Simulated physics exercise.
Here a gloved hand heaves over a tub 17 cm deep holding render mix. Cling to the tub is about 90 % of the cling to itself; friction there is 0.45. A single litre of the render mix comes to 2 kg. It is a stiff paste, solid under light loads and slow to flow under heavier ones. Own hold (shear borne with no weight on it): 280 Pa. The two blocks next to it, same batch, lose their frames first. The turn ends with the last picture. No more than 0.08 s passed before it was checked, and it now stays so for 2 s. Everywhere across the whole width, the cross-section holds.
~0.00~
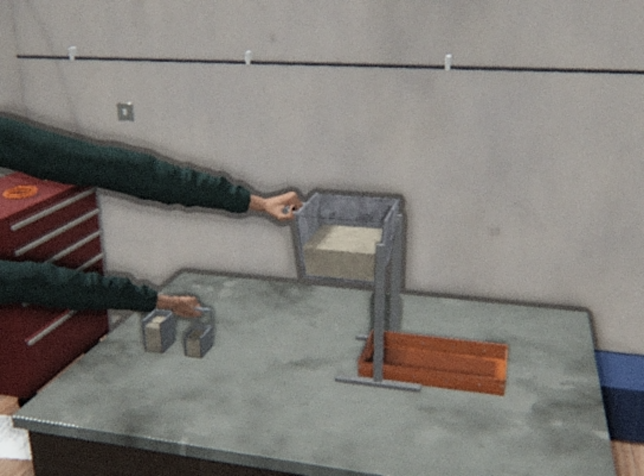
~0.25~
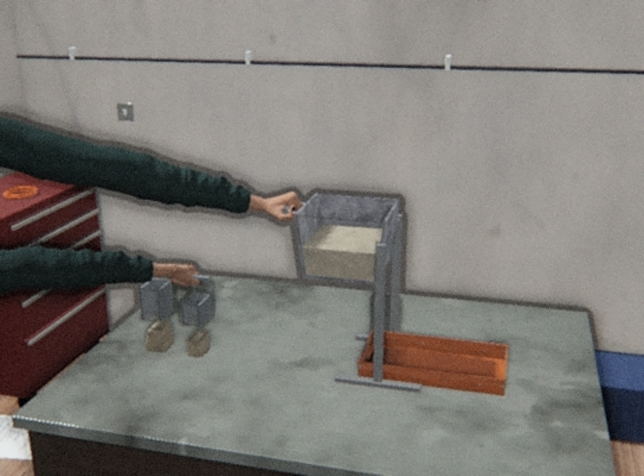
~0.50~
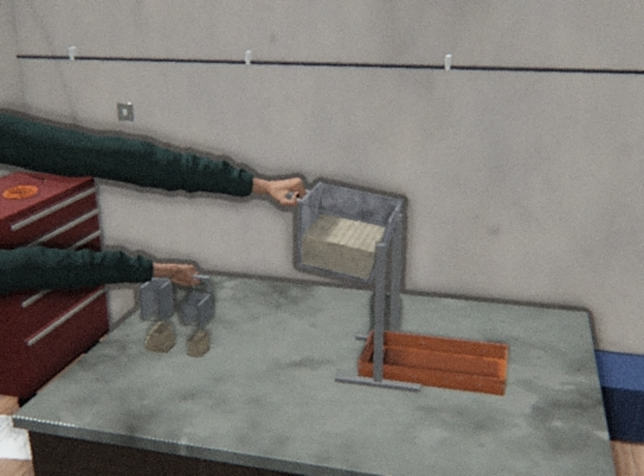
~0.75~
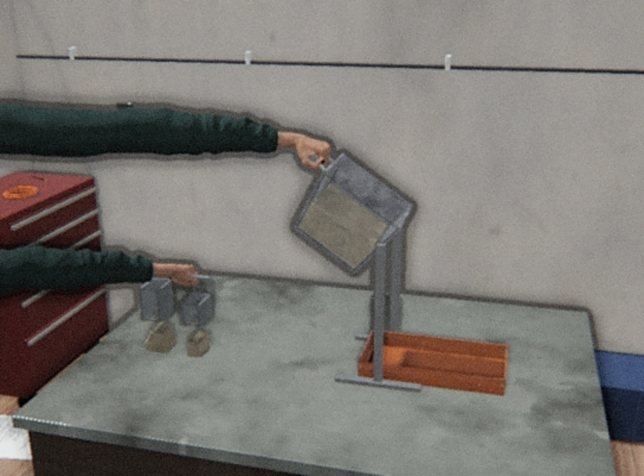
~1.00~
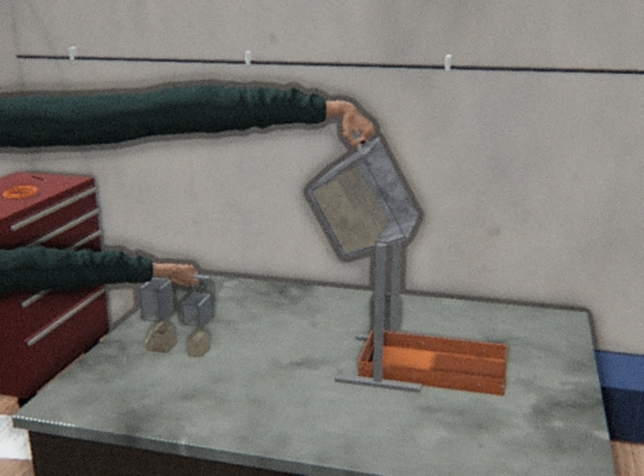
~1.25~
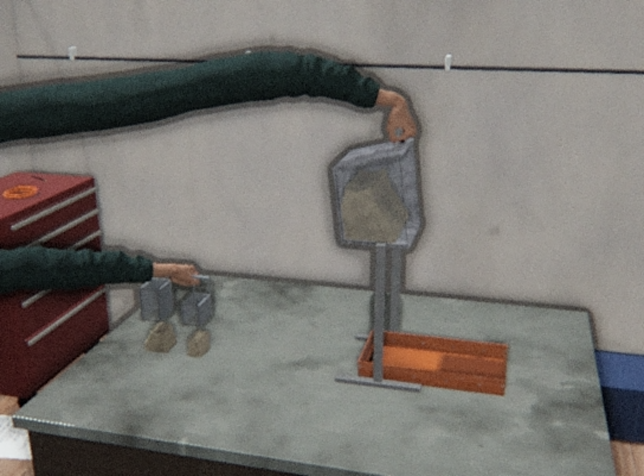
Two small grey moulds lift off slumping pale blocks, then a hand steadily tilts a tub of mix rightward.
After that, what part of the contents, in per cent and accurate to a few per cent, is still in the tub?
The part still in the tub is near 78 out of 100.
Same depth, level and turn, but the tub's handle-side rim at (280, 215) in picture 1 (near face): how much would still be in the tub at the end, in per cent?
Close to 60 per cent would still be in the tub.
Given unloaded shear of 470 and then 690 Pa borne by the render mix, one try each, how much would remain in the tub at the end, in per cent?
The two runs give near 100 % and near 100 % respectively.
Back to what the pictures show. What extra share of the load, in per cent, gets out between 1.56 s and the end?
I'd say close to 16 in a hundred.
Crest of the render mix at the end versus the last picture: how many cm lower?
About 6 cm.
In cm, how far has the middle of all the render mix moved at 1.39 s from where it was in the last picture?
It has moved around 3 centimetres.
After 1.39 s, the tub is at 83 degrees and holds 100 %.
After 1.56 s, the tub is at 83 degrees and holds 94 %.
After 1.73 s, the tub is at 83 degrees and holds 88 %.
After 1.90 s, the tub is at 83 degrees and holds 84 %.
After 3.25 s, at the end, the tub is at 83 degrees and holds 78 %.
